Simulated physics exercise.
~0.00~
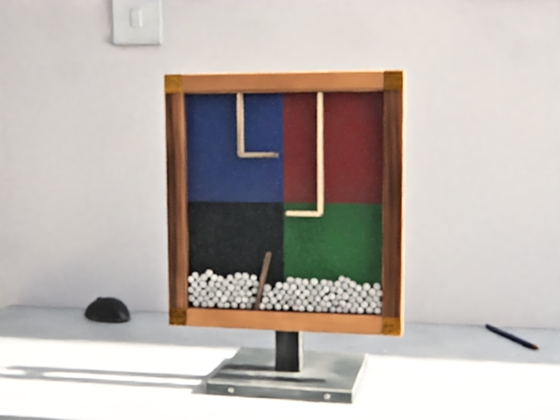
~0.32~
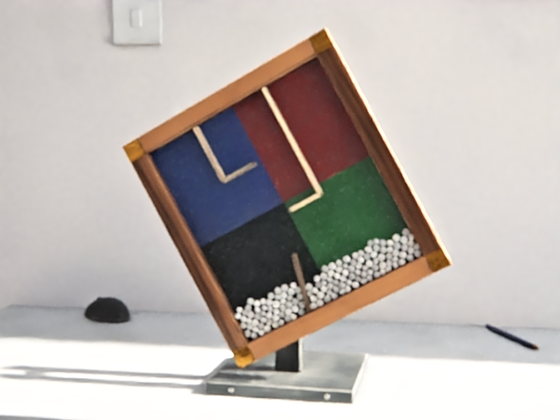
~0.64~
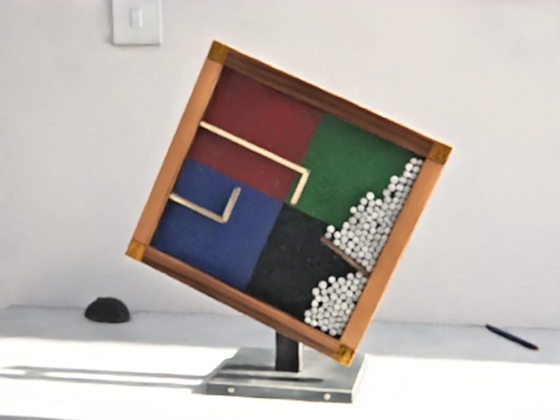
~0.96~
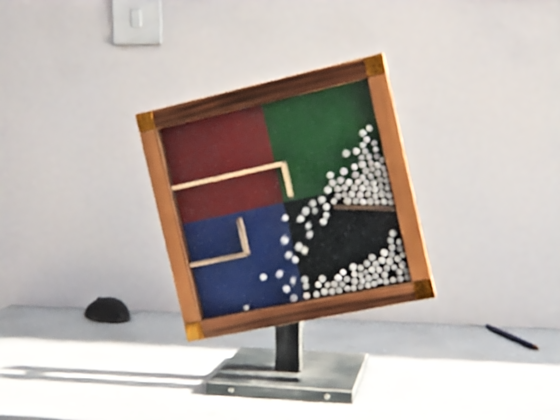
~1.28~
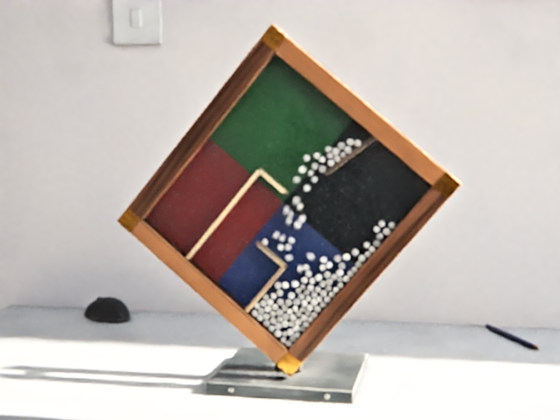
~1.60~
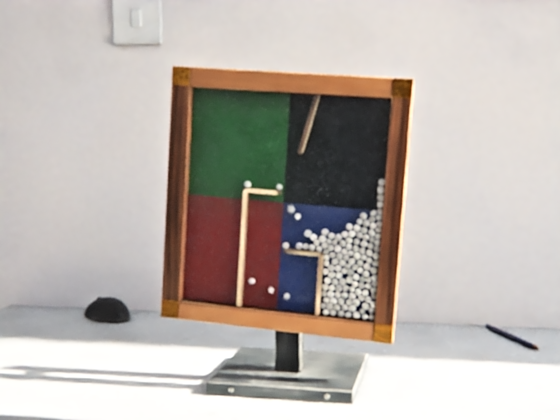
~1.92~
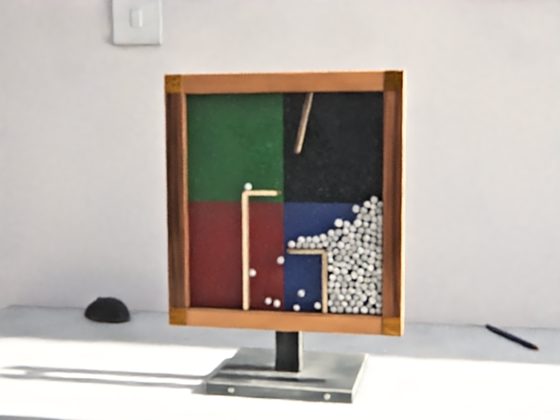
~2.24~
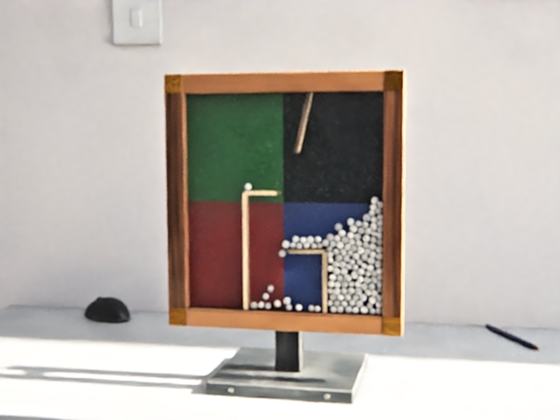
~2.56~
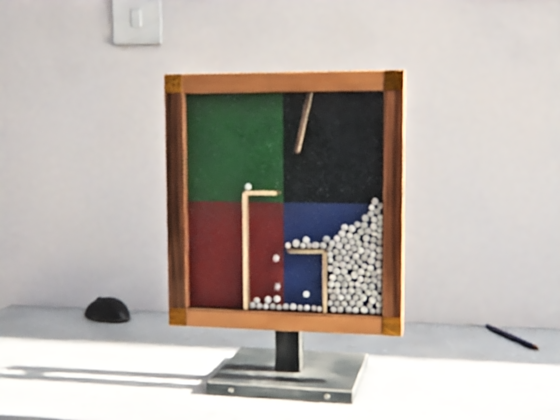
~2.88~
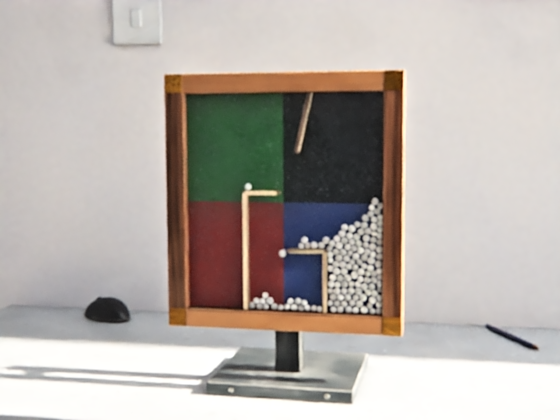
On a white table, a square wooden case with four coloured quarters and inner walls turns counterclockwise to upside down, its small white balls spilling from the black and green quarters into the blue, where most settle at lower right while a few end in the red.
